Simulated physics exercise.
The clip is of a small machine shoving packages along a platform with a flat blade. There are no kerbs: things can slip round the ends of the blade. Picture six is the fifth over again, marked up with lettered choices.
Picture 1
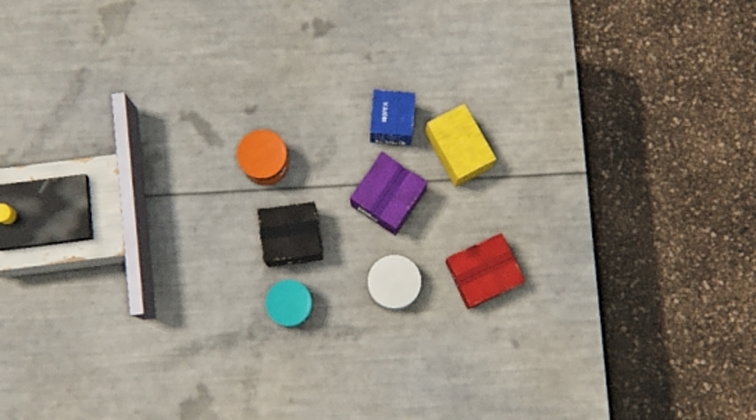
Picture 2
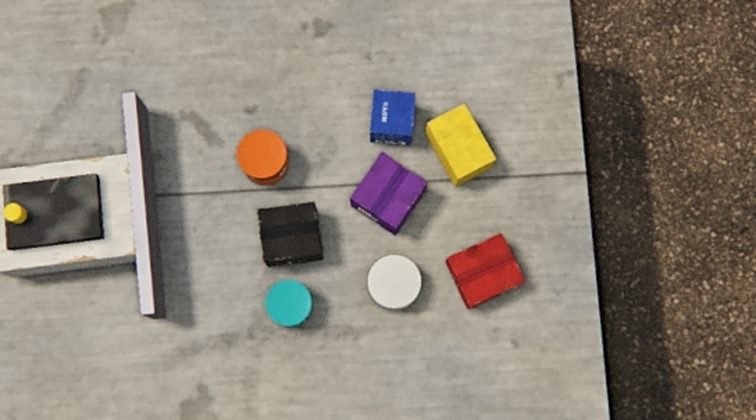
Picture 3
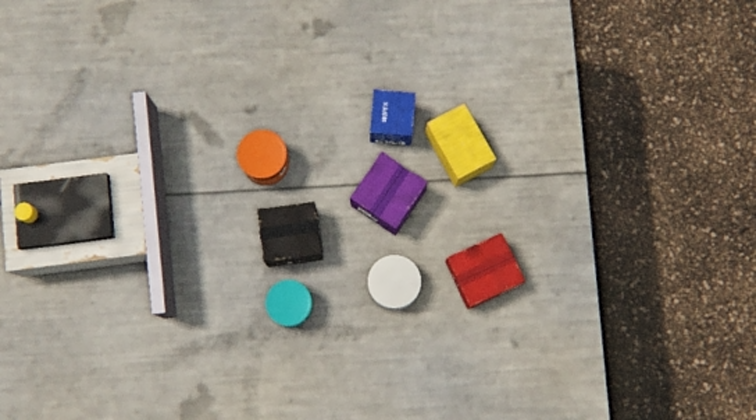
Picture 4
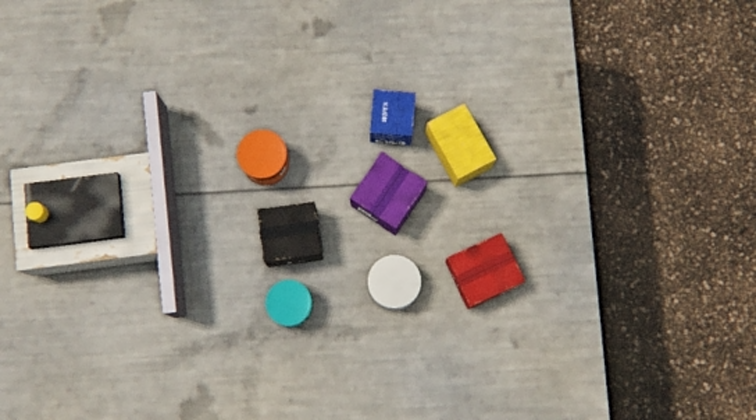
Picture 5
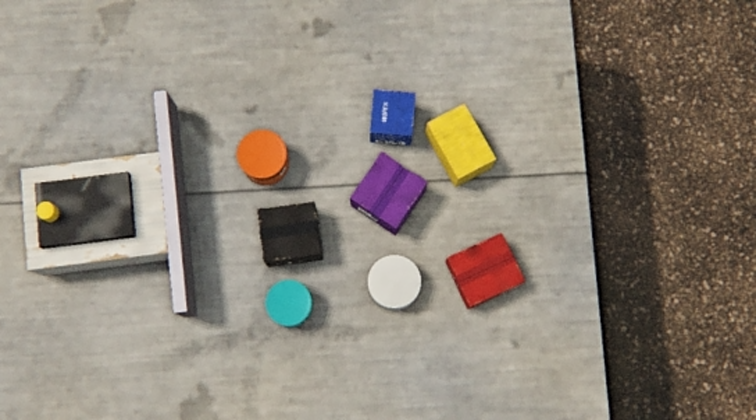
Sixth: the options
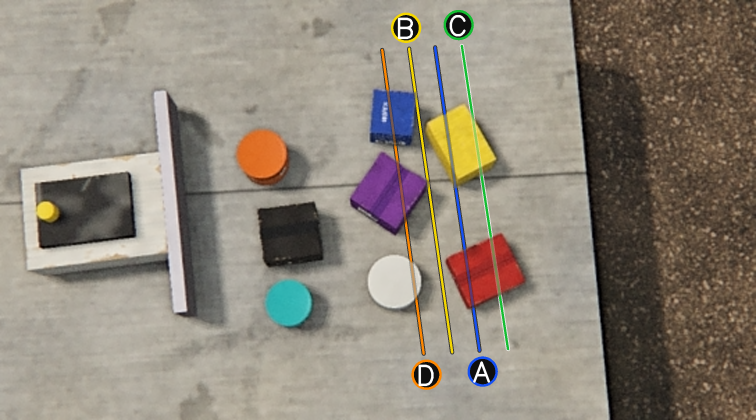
A small machine with a flat blade moves slowly right toward colourful packages on a platform.
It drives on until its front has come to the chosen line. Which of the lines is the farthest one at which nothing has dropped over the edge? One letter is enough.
It should halt at C.
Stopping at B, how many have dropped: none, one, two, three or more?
By then, none.
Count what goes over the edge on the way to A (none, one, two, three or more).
By then, none.
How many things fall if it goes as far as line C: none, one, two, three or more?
By then, none.
On the marked copy, A at (457, 194); B at (430, 196); C at (484, 193); D at (402, 197).
Taking C. A third of the way, robot (206, 203); turquoise pail (328, 301); orange pail (312, 154).
Two thirds of the way, robot (321, 197); red box (539, 269); yellow crate (479, 129).
When it is over, robot (407, 192); red box (584, 265); yellow crate (553, 122); nothing has fallen.
As for the rest, A is safe but short; B is safe but short; D is safe but short.
